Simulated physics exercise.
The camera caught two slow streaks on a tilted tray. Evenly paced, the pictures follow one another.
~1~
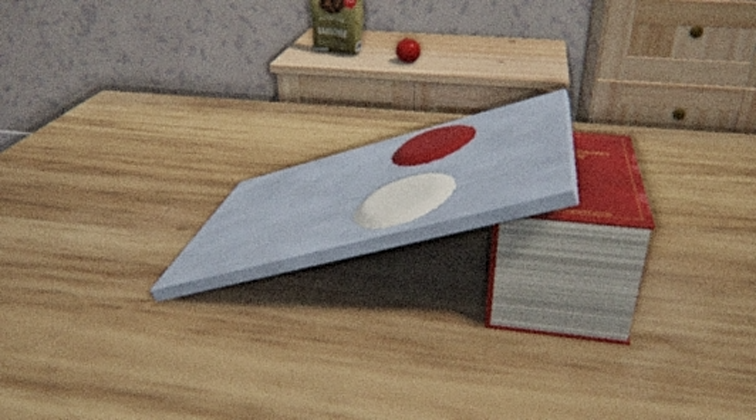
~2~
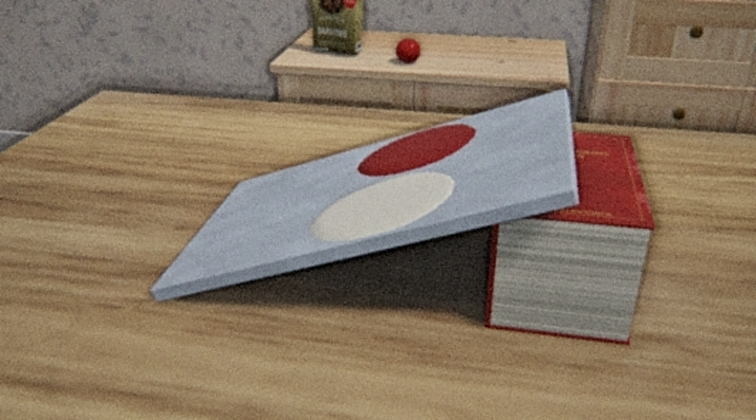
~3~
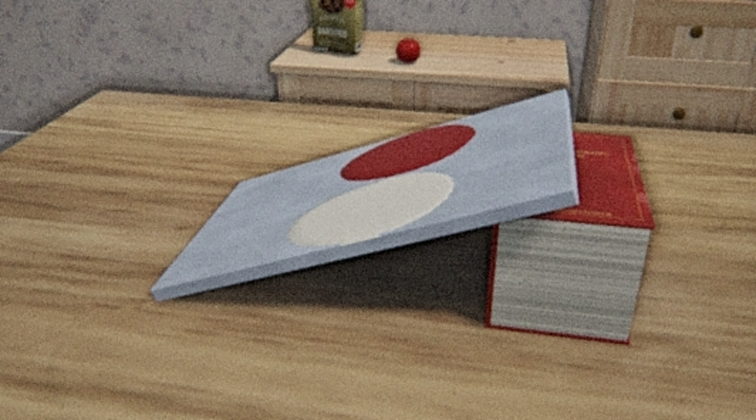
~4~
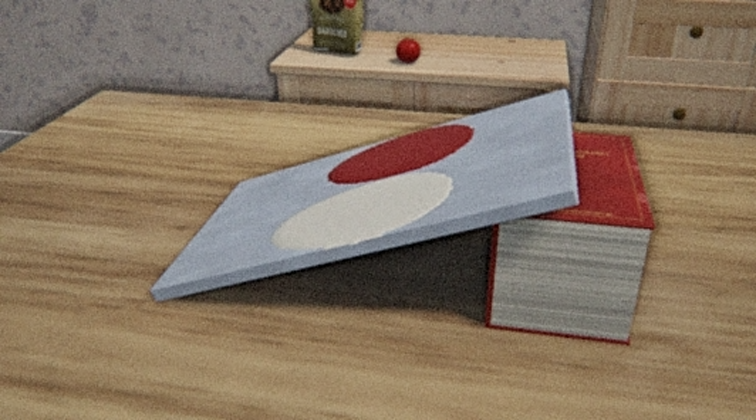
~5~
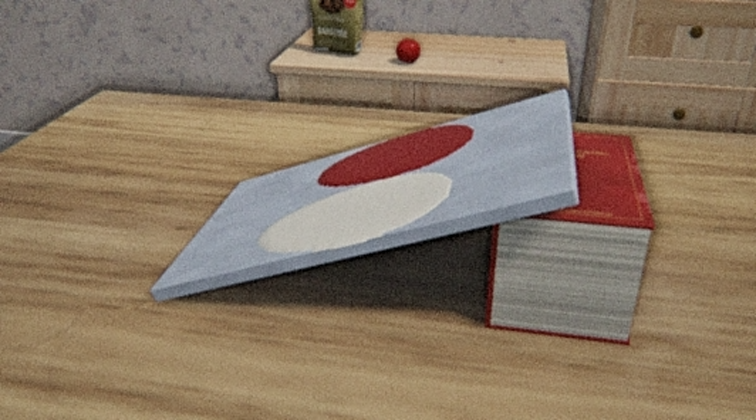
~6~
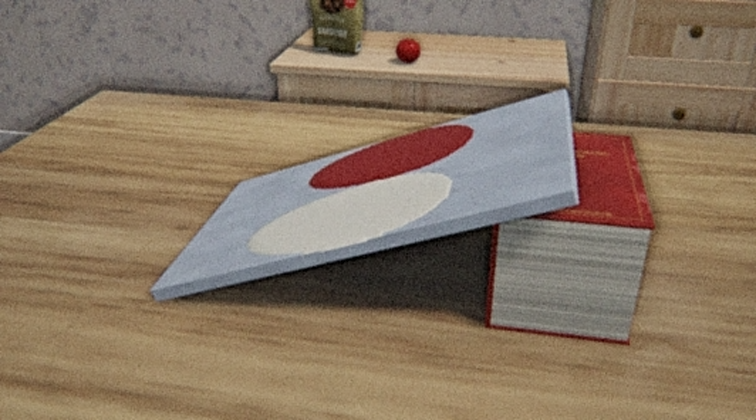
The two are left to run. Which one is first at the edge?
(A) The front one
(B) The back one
A.
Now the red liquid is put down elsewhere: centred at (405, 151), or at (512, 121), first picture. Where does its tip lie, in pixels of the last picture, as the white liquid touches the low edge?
First start: Around (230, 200); second start: (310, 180).
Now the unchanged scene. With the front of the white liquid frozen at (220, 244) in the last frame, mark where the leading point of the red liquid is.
Near (285, 185).
A moment on, the white liquid is close to the edge; the red liquid is three quarters of the way down.
When it is over, the white liquid is at the low edge; the red liquid is close to the edge.
